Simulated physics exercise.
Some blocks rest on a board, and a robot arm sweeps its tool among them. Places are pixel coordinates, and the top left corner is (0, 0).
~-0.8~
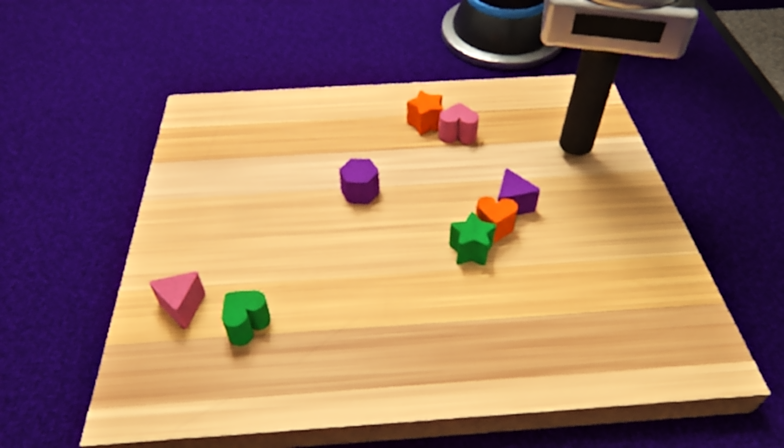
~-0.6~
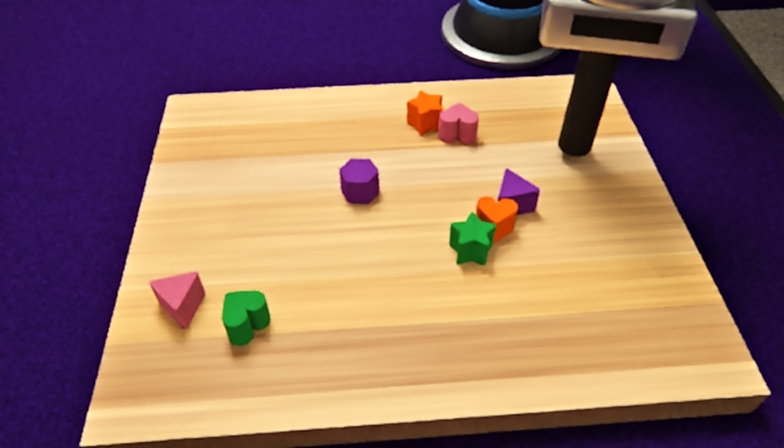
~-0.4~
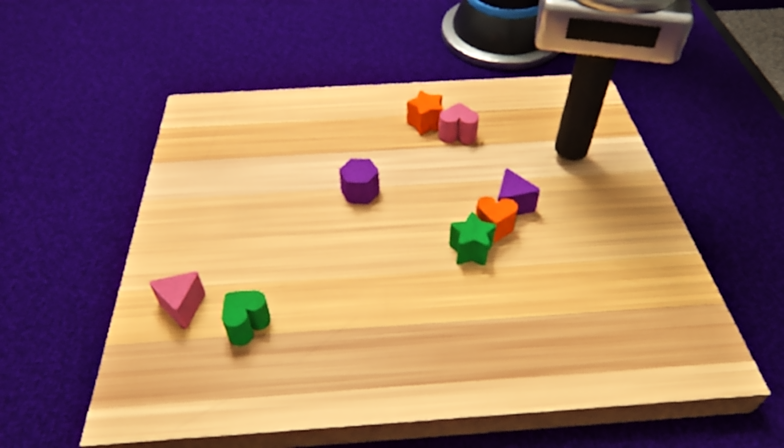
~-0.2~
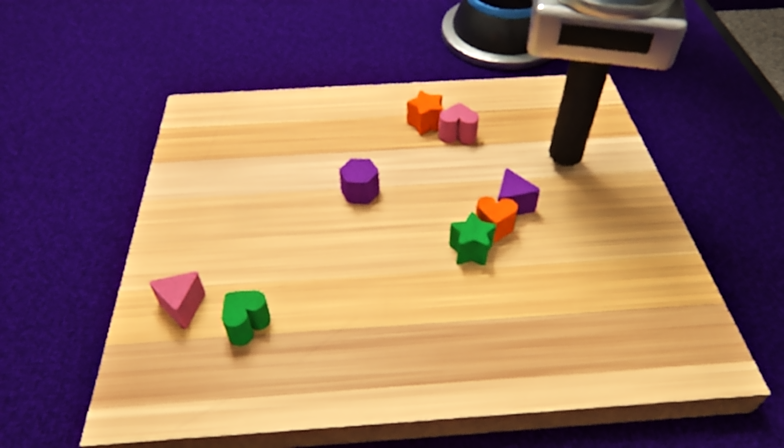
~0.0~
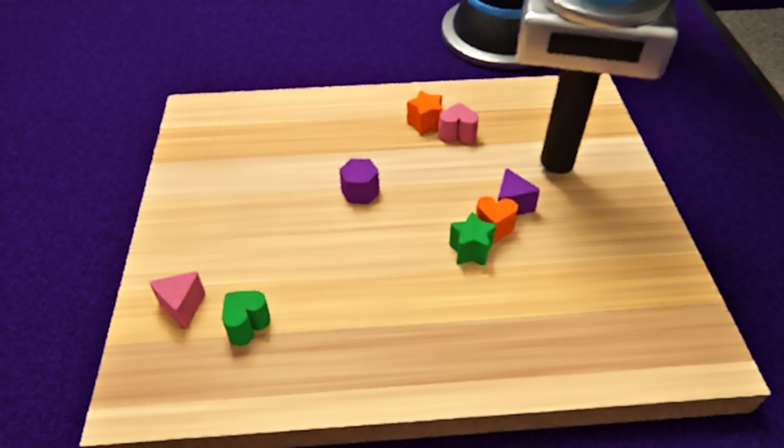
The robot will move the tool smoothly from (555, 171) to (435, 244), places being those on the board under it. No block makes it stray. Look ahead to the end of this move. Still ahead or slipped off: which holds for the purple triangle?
I'm fairly sure the purple triangle rides along ahead of the tool to the very end.
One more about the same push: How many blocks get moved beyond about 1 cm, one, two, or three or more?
My prediction: No fewer than three blocks.
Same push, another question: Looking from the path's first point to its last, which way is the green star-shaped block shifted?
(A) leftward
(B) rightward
A (leftward)
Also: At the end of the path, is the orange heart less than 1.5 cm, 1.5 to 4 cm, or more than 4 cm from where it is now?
Result: Over 4 cm.
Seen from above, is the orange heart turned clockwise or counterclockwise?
From above, the orange heart will be seen to turn anti-clockwise.
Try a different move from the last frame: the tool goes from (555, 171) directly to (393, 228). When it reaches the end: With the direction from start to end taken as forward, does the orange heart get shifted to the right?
No
On the path given first. One third of the way, tool at (518, 186); green star-shaped block at (471, 233); orange heart at (494, 215); purple triangle at (505, 192).
Two thirds of the way, tool at (478, 210); green star-shaped block at (453, 273); orange heart at (467, 247), turned 30° anticlockwise; purple triangle at (467, 220), turned 25° anticlockwise.
At the end, tool at (436, 236); green star-shaped block at (451, 303), turned 45° anticlockwise; orange heart at (448, 272), turned 60° anticlockwise; purple triangle at (428, 249), turned 45° anticlockwise.
